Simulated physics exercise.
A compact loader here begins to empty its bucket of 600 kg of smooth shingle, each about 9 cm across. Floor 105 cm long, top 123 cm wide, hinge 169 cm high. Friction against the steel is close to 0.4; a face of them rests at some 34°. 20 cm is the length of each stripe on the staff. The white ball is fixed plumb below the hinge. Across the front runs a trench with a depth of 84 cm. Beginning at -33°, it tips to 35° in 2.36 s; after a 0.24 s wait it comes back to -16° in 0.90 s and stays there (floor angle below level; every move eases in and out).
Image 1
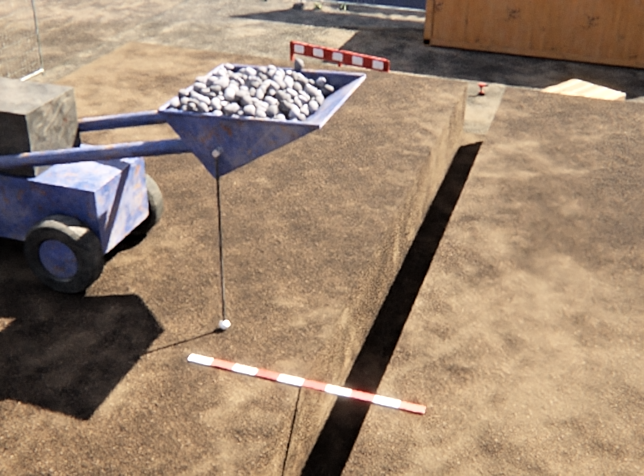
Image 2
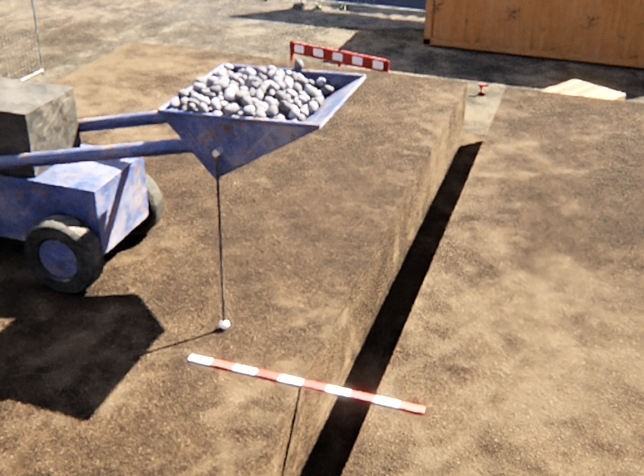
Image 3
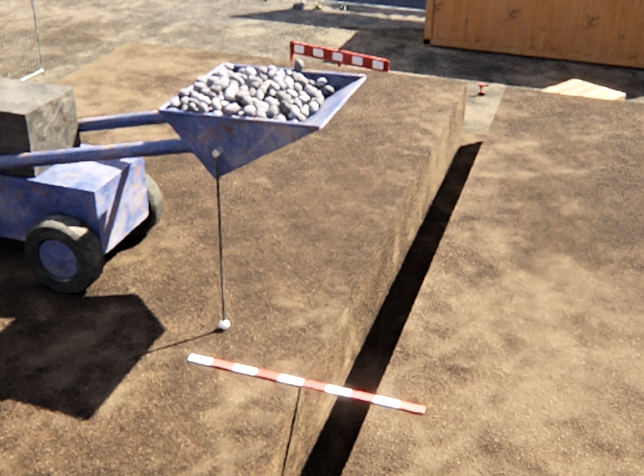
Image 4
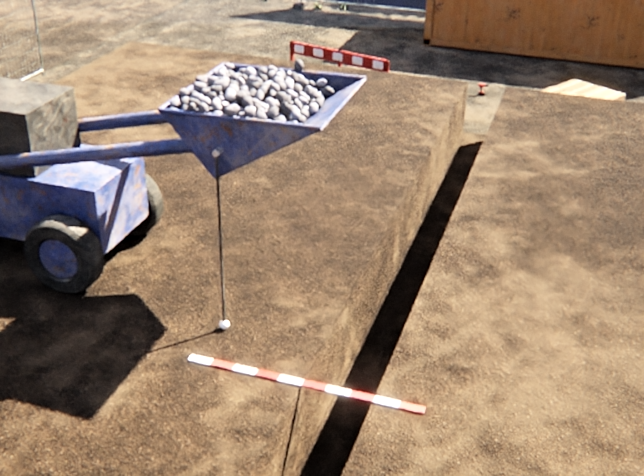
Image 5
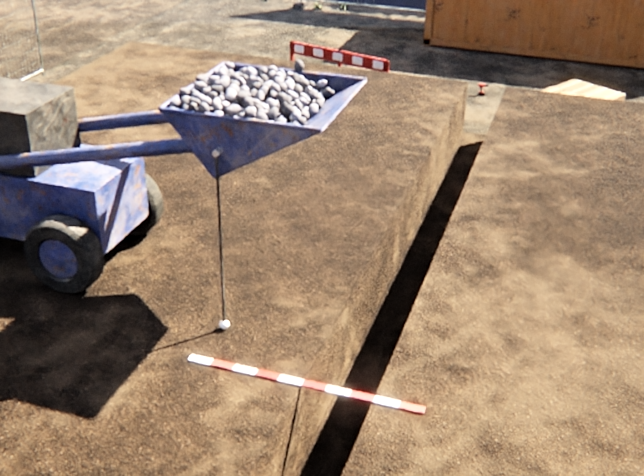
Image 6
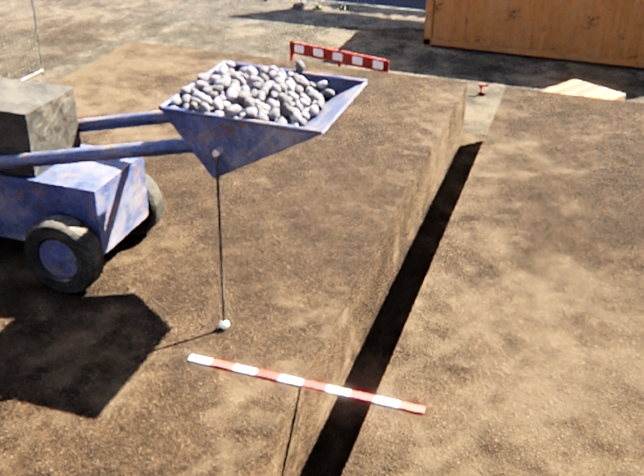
A blue bucket heaped with smooth grey stones stays almost still beside a dark trench.
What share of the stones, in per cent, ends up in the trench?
90 %.
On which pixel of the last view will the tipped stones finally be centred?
Around (377, 376).
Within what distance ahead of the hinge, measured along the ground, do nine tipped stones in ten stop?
About 140 cm ahead of the hinge.
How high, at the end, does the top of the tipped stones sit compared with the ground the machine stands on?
I'd put it at roughly 10 cm above the ground.
A little later the floor is at 24°; 92 % in the bucket, 6 % short of the trench, 3 % in the trench; the foremost stones are at (357, 241).
Then the floor is at 35°; 22 % in the bucket, 13 % short of the trench, 65 % in the trench, 1 % past the trench; the foremost stones are at (414, 339).
Later still the floor is at -16°; 0 % in the bucket, 91 % in the trench, 8 % past the trench; the foremost stones are at (568, 362).
In the end the floor is at -16°; 0 % in the bucket, 91 % in the trench, 8 % past the trench; the foremost stones are at (606, 374).
